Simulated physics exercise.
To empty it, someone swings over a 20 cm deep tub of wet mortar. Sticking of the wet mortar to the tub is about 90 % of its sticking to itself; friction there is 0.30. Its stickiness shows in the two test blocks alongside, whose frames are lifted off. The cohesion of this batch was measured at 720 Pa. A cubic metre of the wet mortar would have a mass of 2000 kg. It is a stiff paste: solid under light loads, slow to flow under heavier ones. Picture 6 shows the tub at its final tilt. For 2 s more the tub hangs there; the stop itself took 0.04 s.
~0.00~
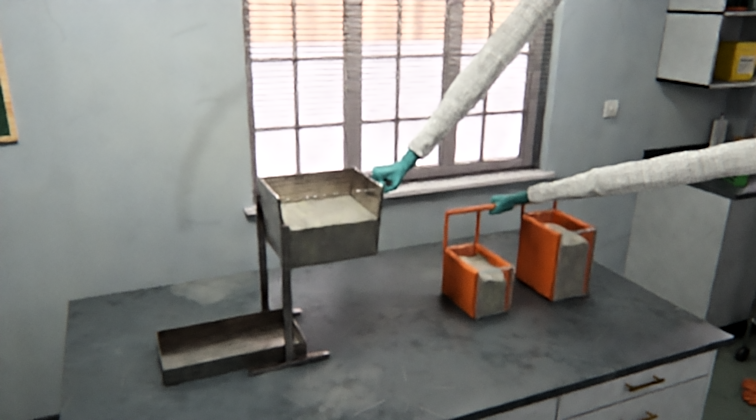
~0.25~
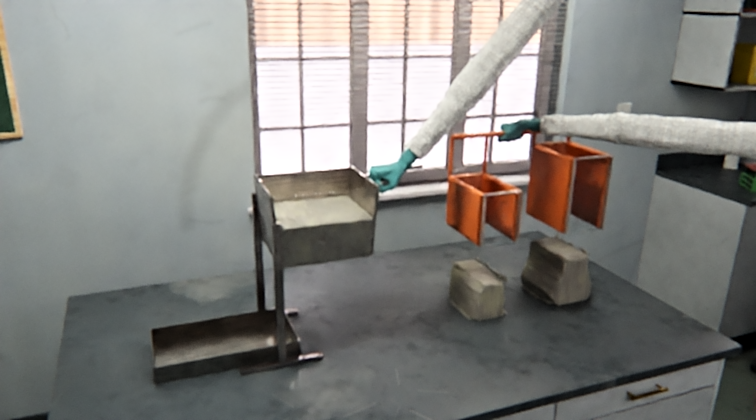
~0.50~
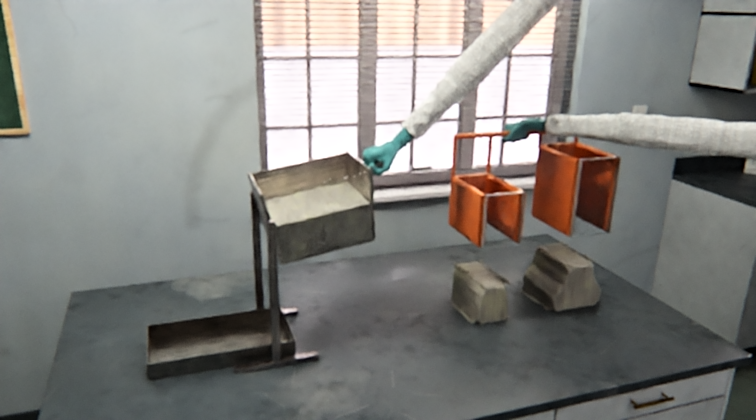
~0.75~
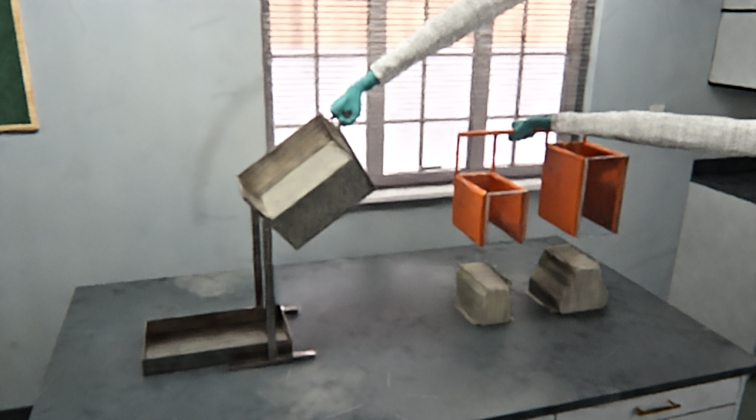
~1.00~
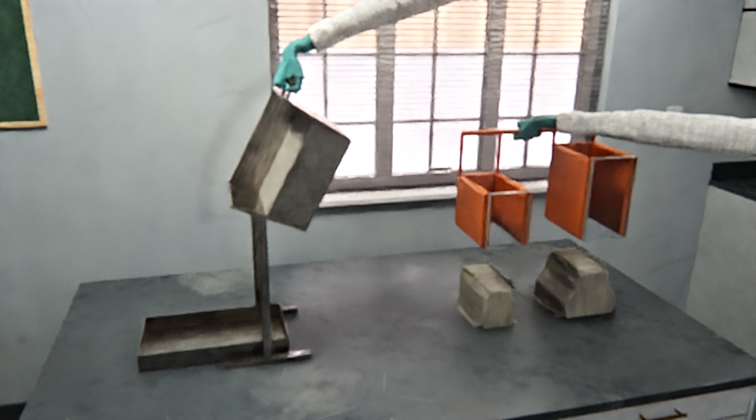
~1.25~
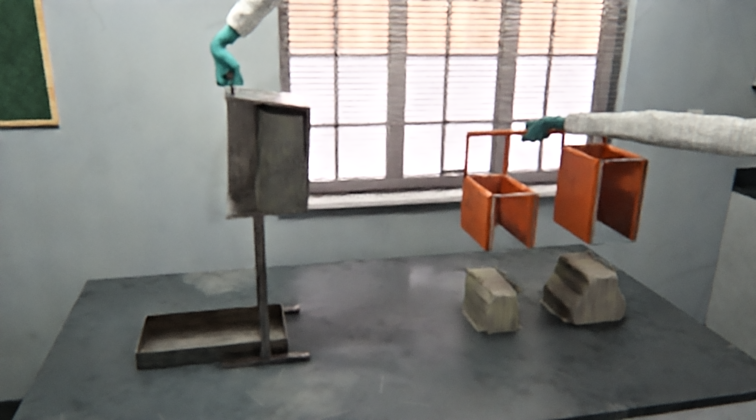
Two orange boxes were lifted by a gloved hand off two grey blocks, the right one sagging slightly, then another gloved hand swung the metal tub up leftward onto its side, nothing pouring out.
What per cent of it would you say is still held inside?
Near 56 percent is still held inside.
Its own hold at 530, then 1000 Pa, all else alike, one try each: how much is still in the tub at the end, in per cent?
60 %, then 50 %.
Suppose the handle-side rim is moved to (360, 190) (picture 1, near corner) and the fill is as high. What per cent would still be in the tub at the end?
Around 100 percent would still be in the tub at the end.
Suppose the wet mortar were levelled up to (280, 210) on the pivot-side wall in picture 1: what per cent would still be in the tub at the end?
In that case some 40 per cent.
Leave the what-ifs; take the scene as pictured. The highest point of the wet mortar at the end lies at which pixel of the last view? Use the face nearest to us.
Somewhere near (288, 171) in the last view.
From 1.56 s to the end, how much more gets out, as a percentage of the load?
My estimate is near 30 in a hundred.
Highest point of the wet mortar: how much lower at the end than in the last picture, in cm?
15 cm.
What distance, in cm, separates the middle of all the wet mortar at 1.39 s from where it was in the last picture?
Shift: Some 5 cm.
After 1.39 s, the tub is at 87 degrees and holds 100 %.
After 1.56 s, the tub is at 87 degrees and holds 86 %.
After 1.73 s, the tub is at 87 degrees and holds 64 %.
After 1.90 s, the tub is at 87 degrees and holds 56 %.
After 3.25 s, at the end, the tub is at 87 degrees and holds 56 %.
